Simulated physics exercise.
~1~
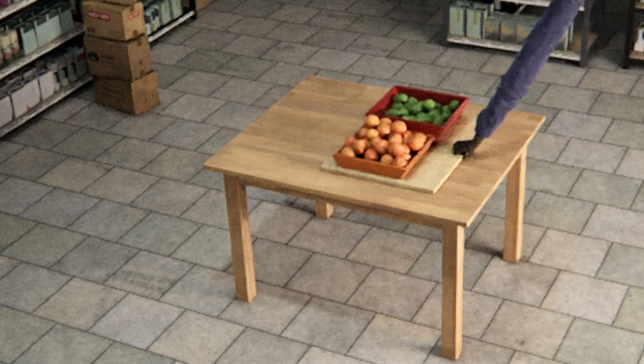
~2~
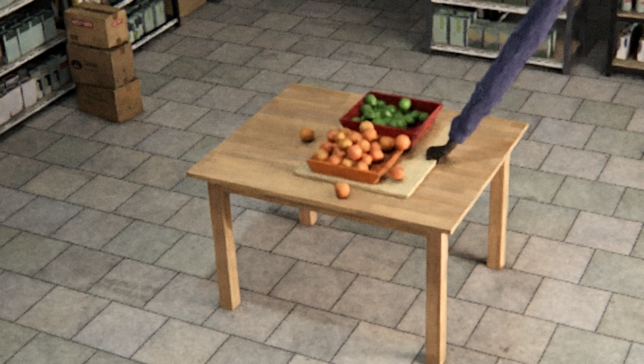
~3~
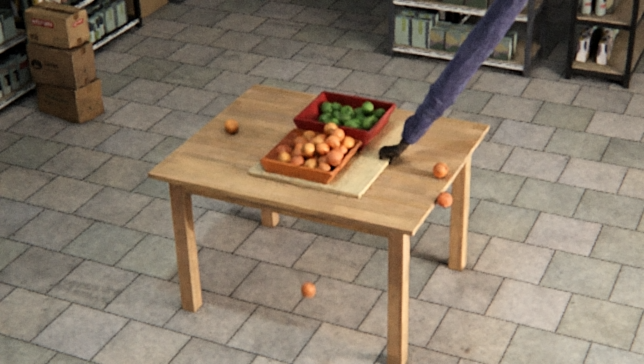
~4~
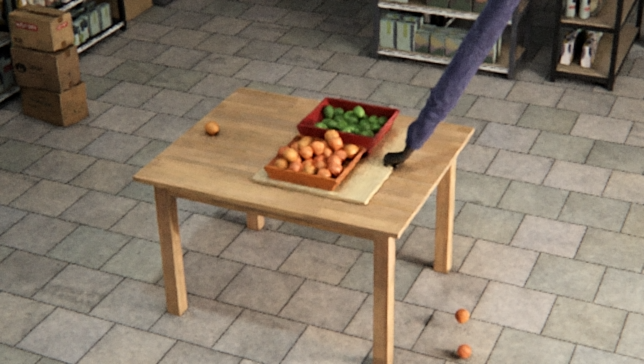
A gloved hand shakes two joined baskets on a table, spilling several oranges but no limes.
